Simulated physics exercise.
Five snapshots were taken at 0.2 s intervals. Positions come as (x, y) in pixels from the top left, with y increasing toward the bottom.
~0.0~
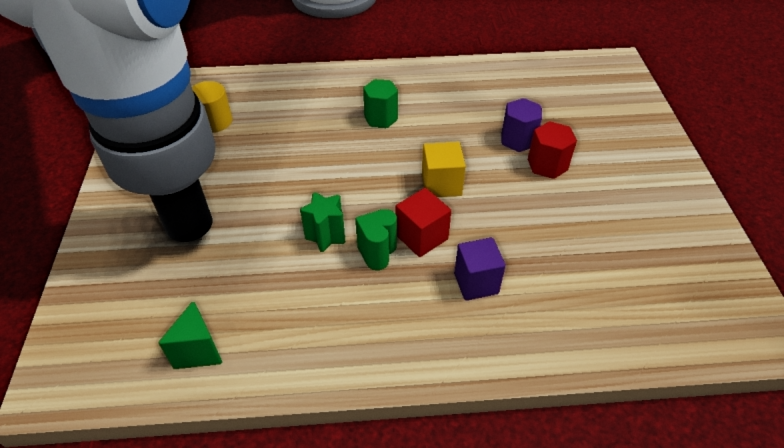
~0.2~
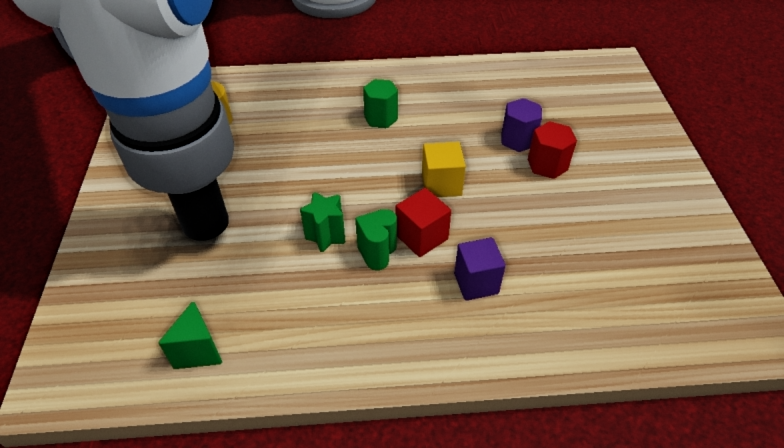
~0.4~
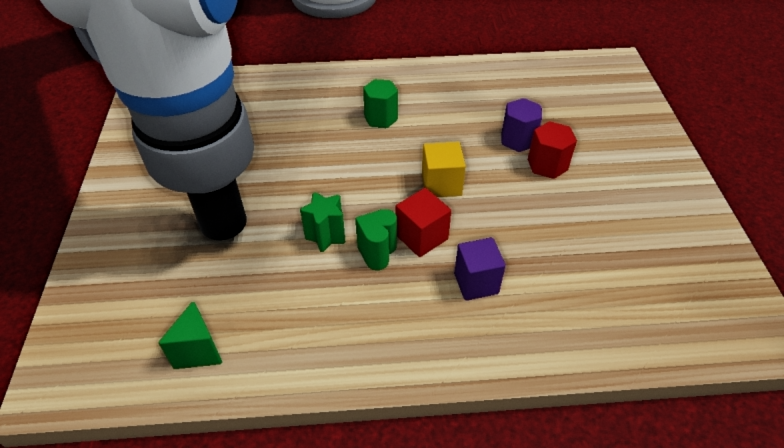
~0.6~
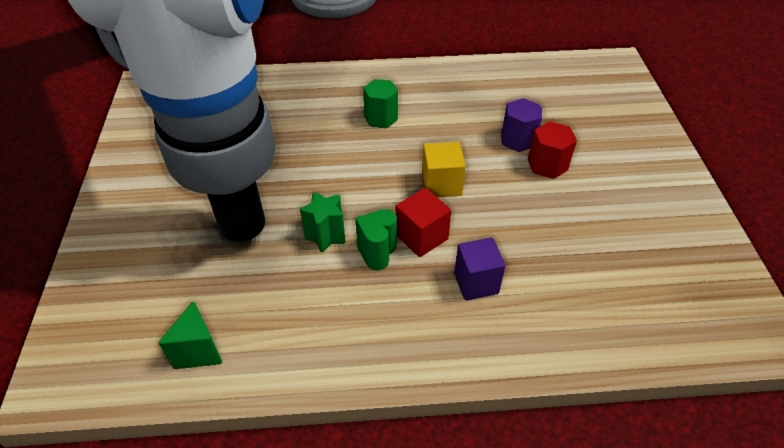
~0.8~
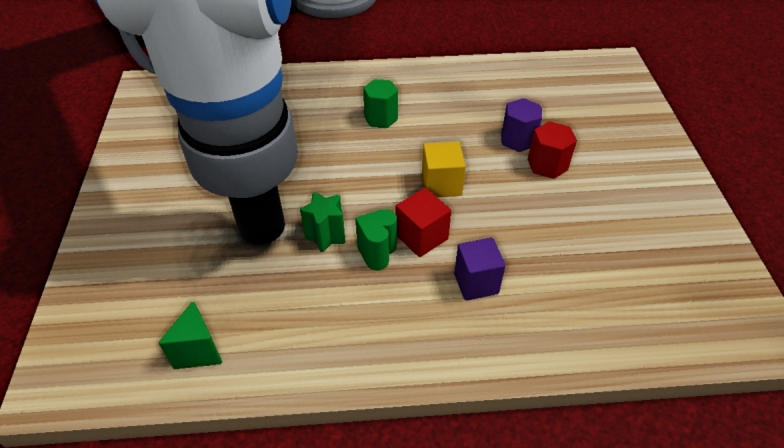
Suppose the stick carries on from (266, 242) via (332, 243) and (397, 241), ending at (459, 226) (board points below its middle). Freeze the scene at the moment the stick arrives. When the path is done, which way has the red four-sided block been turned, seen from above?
I'd predict that, seen from above, the red four-sided block rotates clockwise.
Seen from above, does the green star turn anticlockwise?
Going by the path, yes.
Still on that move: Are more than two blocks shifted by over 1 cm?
I'd say yes.
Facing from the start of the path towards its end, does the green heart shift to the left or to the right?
That block drifts right.
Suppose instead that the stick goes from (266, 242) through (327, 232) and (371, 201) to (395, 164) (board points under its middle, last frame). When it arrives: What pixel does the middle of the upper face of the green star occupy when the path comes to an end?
Its top centre lands on (400, 188).
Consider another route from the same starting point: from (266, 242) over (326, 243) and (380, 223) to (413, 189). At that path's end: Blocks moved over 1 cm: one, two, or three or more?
I foresee three or more blocks being moved.
On the path given first. One third of the way, stick at (331, 229); green star at (371, 201); green heart at (388, 226).
Two thirds of the way, stick at (398, 226); green star at (414, 185), turned 20° anticlockwise; green heart at (425, 236), turned 85° clockwise; red four-sided block at (456, 199), turned 45° clockwise.
At the end, stick at (461, 212); green star at (430, 177), turned 85° anticlockwise; green heart at (435, 238), turned 100° clockwise; red four-sided block at (501, 181), turned 30° clockwise; yellow four-sided block at (444, 151).
